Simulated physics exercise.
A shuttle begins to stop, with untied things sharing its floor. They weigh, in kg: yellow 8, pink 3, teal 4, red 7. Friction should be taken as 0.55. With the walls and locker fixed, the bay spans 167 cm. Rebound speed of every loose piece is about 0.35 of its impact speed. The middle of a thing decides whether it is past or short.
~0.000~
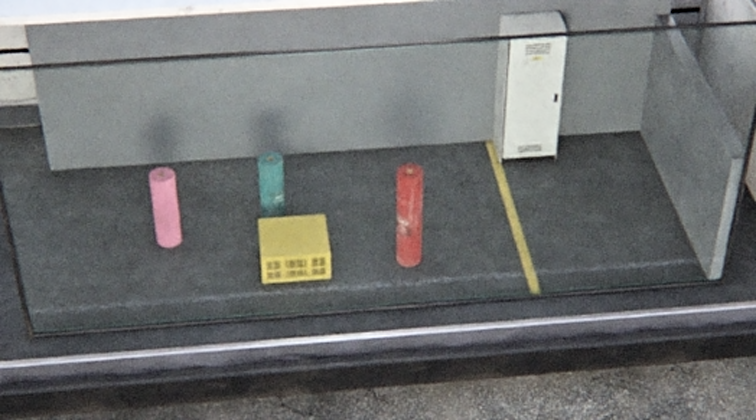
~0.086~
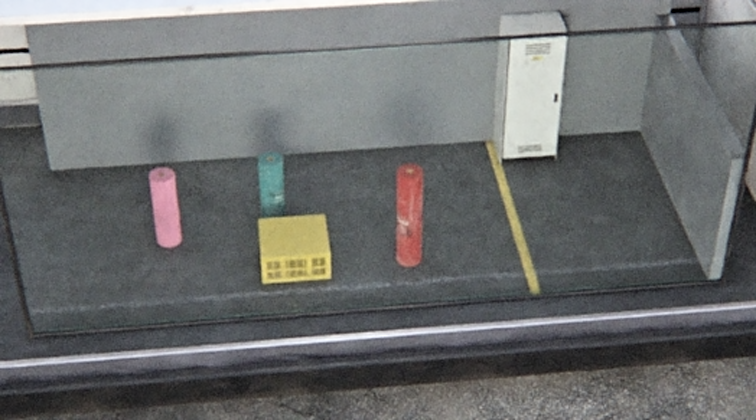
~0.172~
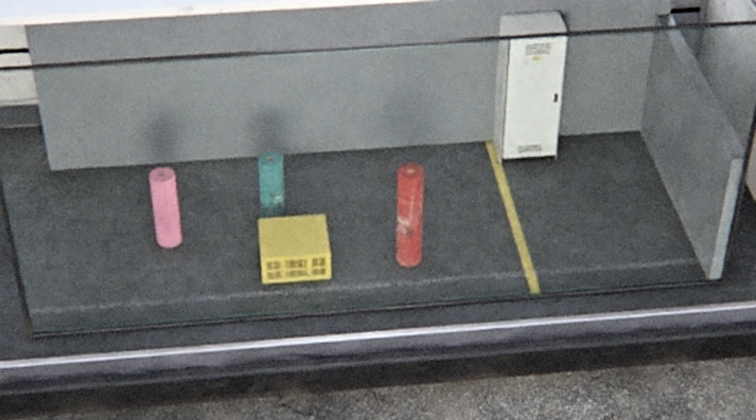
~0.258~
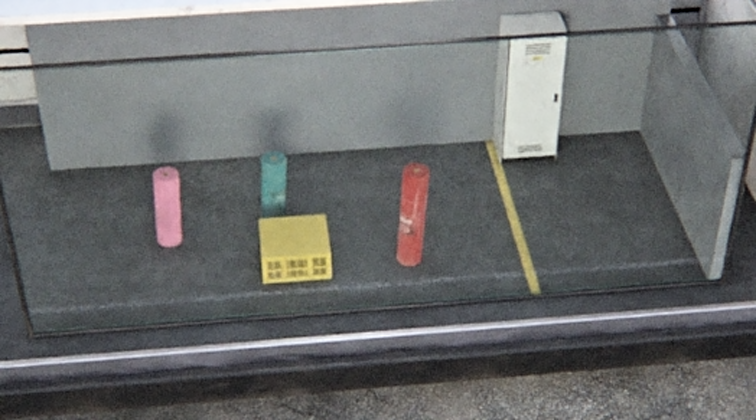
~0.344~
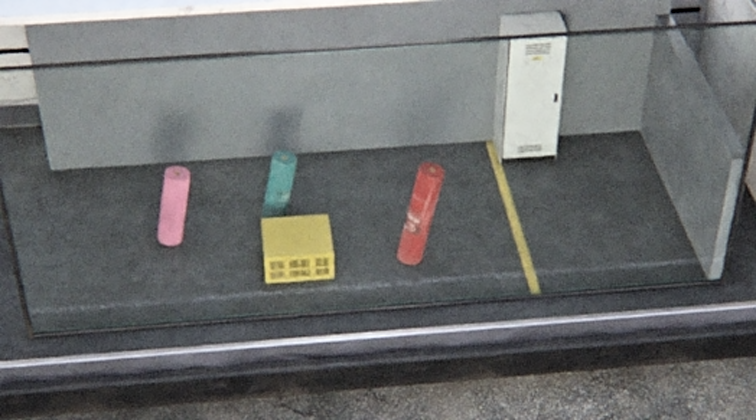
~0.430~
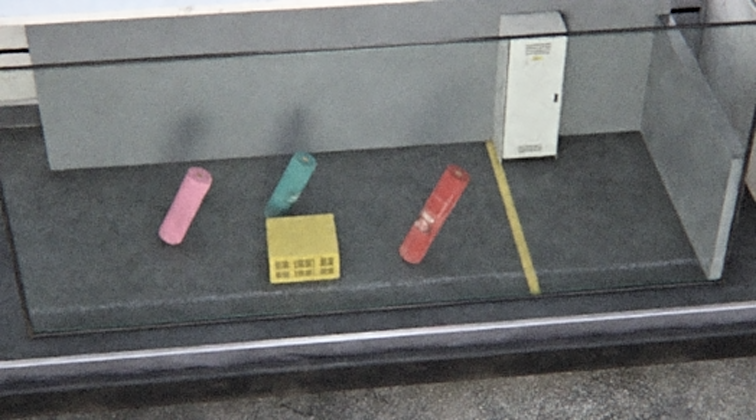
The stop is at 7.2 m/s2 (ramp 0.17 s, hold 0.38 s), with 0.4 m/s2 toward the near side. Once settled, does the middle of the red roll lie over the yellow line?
My guess is it makes it over the line.
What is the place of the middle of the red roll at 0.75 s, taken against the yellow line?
Position: Approx. 5 cm short.
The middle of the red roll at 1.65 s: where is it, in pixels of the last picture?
You'd see it close to (547, 243) then.
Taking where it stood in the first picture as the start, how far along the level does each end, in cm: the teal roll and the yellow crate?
Teal roll: 70; yellow crate: 30.
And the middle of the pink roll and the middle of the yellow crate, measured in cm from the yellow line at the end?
Pink roll short by 150, yellow crate short by 120.
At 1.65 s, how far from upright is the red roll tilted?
Tilt: Around 90°.
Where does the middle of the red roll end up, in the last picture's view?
(547, 243).
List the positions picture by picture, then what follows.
Red roll (410, 216), yellow crate (294, 248), yellow line (533, 283), in the first picture.
Red roll (410, 216), yellow crate (294, 248), in the second picture.
Red roll (410, 216), yellow crate (294, 248), in the third picture.
Red roll (413, 215), yellow crate (295, 248), in the fourth picture.
Red roll (420, 214), yellow crate (297, 248), in the fifth picture.
Red roll (434, 215), yellow crate (302, 248), yellow line (533, 283), in the sixth picture.
After 0.75 s the red roll is 5 cm short of the yellow line, tilted 85°, near (518, 237) in the last picture's view.
After 1.15 s the red roll is 15 cm past the yellow line, tilted 90°, near (547, 243) in the last picture's view; the yellow crate 116 cm short of the yellow line, tilted 0°.
After 1.65 s the red roll is 15 cm past the yellow line, tilted 90°, near (547, 243) in the last picture's view; the yellow crate 116 cm short of the yellow line, tilted 0°.
Final state at 2.9 s, yellow crate stops short of the yellow line; pink roll stops short of the yellow line; teal roll stops short of the yellow line; red roll crosses the yellow line.
